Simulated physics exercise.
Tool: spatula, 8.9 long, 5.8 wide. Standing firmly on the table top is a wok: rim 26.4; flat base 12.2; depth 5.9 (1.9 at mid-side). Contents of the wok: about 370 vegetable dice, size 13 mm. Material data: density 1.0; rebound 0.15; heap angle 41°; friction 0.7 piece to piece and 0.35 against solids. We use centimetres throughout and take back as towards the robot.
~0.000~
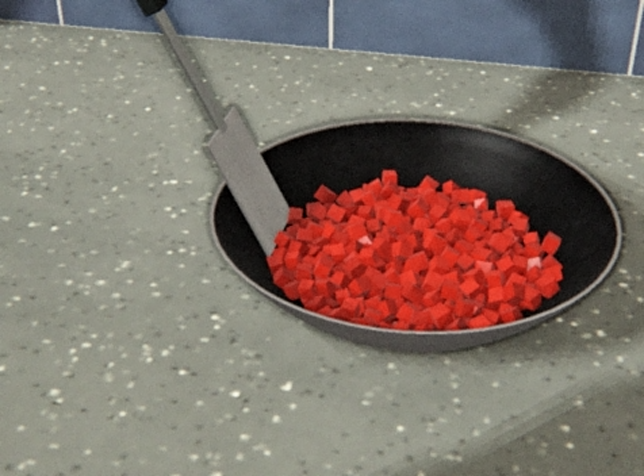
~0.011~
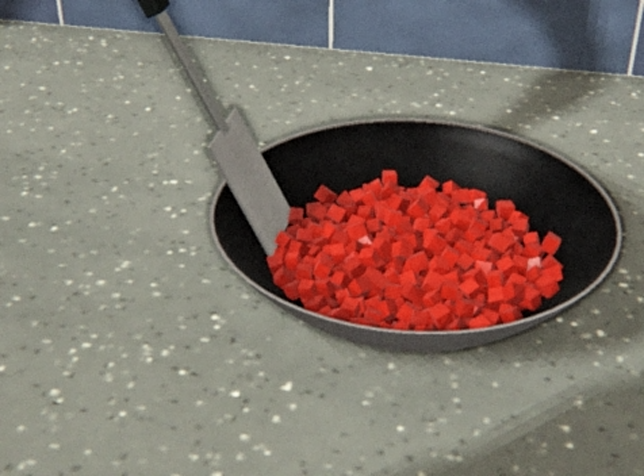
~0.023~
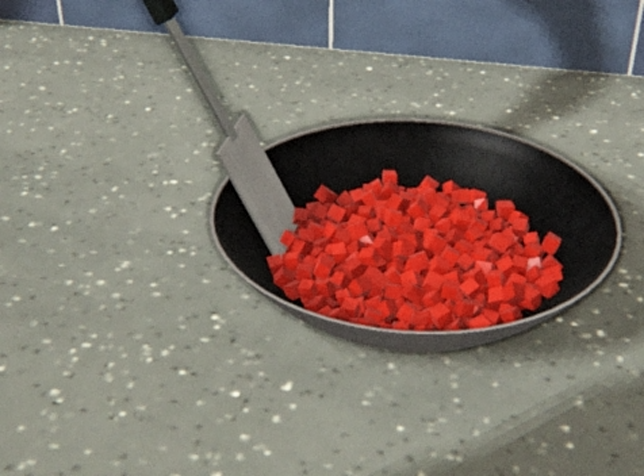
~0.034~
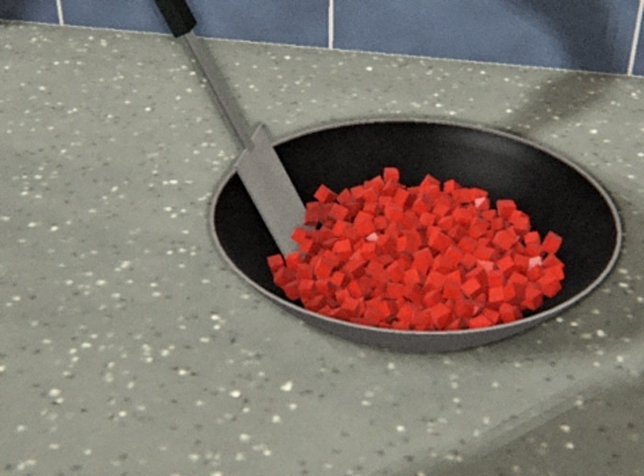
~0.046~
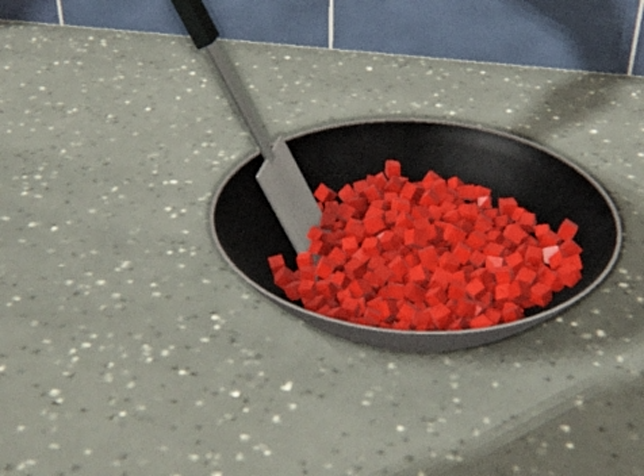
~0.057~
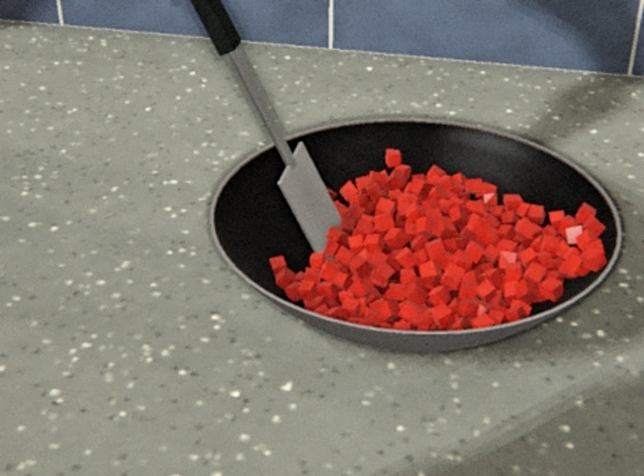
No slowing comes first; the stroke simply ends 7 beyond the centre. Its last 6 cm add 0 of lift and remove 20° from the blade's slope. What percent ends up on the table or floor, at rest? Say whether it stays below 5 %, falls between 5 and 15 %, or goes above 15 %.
It goes above 15 %.
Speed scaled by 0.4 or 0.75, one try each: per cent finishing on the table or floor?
Near 10 and near 20 percent respectively.
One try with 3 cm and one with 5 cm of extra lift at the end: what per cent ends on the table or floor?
Result, in order: Approx. 30 % and 20 %.
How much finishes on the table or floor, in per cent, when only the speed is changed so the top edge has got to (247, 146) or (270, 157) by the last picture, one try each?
Respectively, around 10 and 15 per cent.
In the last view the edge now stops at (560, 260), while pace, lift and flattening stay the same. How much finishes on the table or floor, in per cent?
Close to 45 per cent finishes on the table or floor.
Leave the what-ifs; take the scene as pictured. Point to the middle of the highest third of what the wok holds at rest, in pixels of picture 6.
Somewhere near (547, 245) in the last picture.
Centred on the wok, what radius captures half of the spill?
Estimate: Near 24 cm.
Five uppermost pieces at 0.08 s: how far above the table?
About 9 cm.
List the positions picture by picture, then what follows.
Spatula top edge at (221, 125), sloping 64°; upper third of the load around (412, 250), from x 275 to 550, top at y 180; 369 in the wok, in the first picture.
Spatula top edge at (222, 127), sloping 64°; upper third of the load around (412, 250), from x 275 to 550, top at y 180, in the second picture.
Spatula top edge at (231, 133), sloping 64°; upper third of the load around (413, 249), from x 275 to 550, top at y 180, in the third picture.
Spatula top edge at (248, 145), sloping 64°; upper third of the load around (420, 247), from x 275 to 555, top at y 175, in the fourth picture.
Spatula top edge at (269, 155), sloping 64°; upper third of the load around (429, 243), from x 275 to 570, top at y 170, in the fifth picture.
Spatula top edge at (290, 162), sloping 64°; upper third of the load around (439, 238), from x 280 to 595, top at y 160; 369 in the wok, in the sixth picture.
By 0.08 s, sloping 64°, highest piece 9 above the table; 362 in the wok, 7 on the blade or in flight.
By 0.11 s, sloping 58°, highest piece 12 above the table; 351 in the wok, 18 on the blade or in flight.
By 0.33 s, sloping 44°, highest piece 10 above the table; 296 in the wok, 55 on the table or floor, 18 on the blade or in flight.
By 1.38 s, sloping 44°, highest piece 7 above the table; 295 in the wok, 74 on the table or floor.
Final count, 295 in the wok, 74 on the table or floor. That is 20 % on the table or floor.
